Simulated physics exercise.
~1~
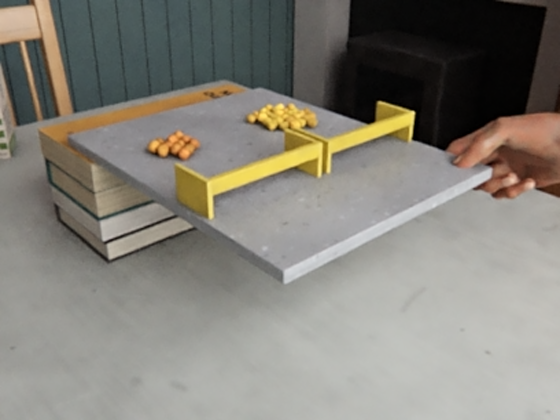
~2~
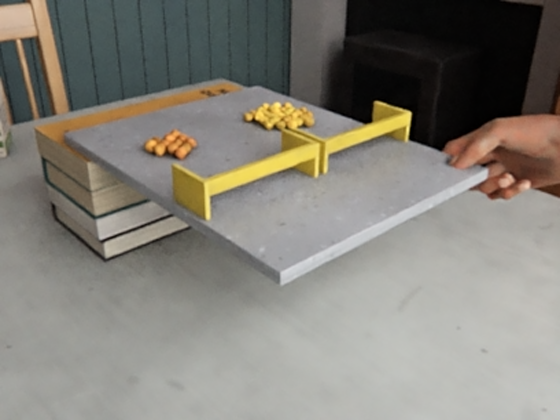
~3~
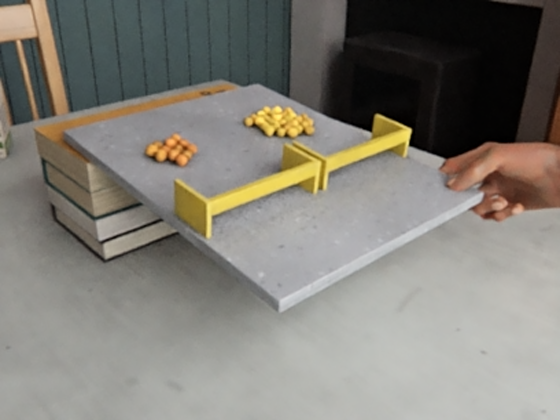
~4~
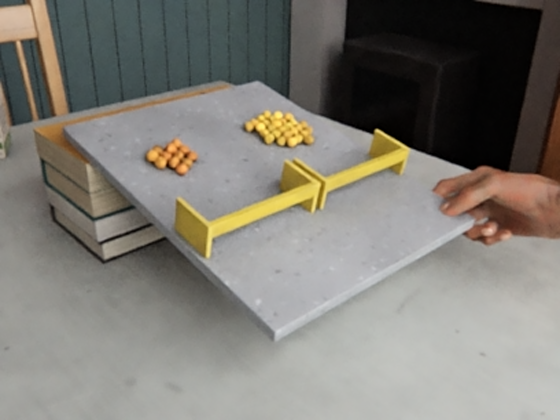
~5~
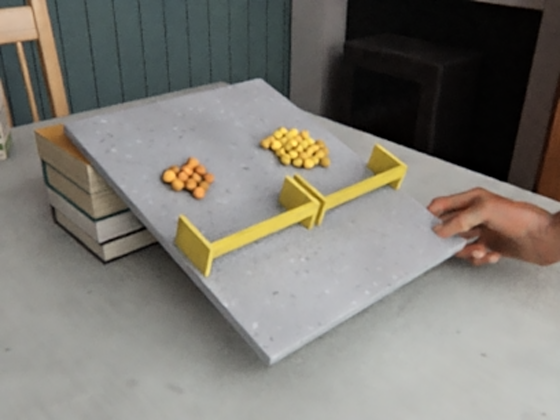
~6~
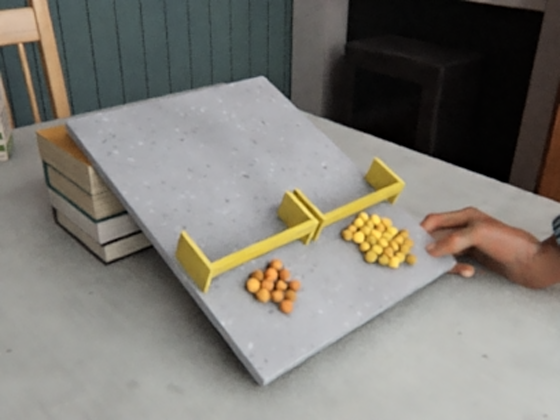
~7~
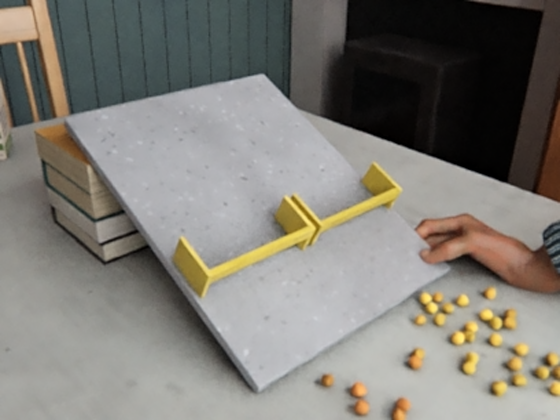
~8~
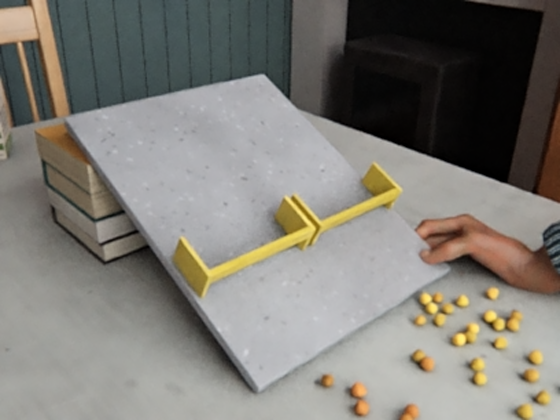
A hand at the right holds the free end of a speckled grey board whose far end rests on a stack of books at the left, on a pale grey table seen from slightly above. Two yellow gates stand side by side across the board, with small orange balls and a larger group of yellow balls behind them. The hand slowly lowers its end, and the board tilts steadily. Both groups begin rolling down and pass under the gates. They spill off the lower edge onto the table, leaving the sloping board empty except for its gates, the hand still beside it.
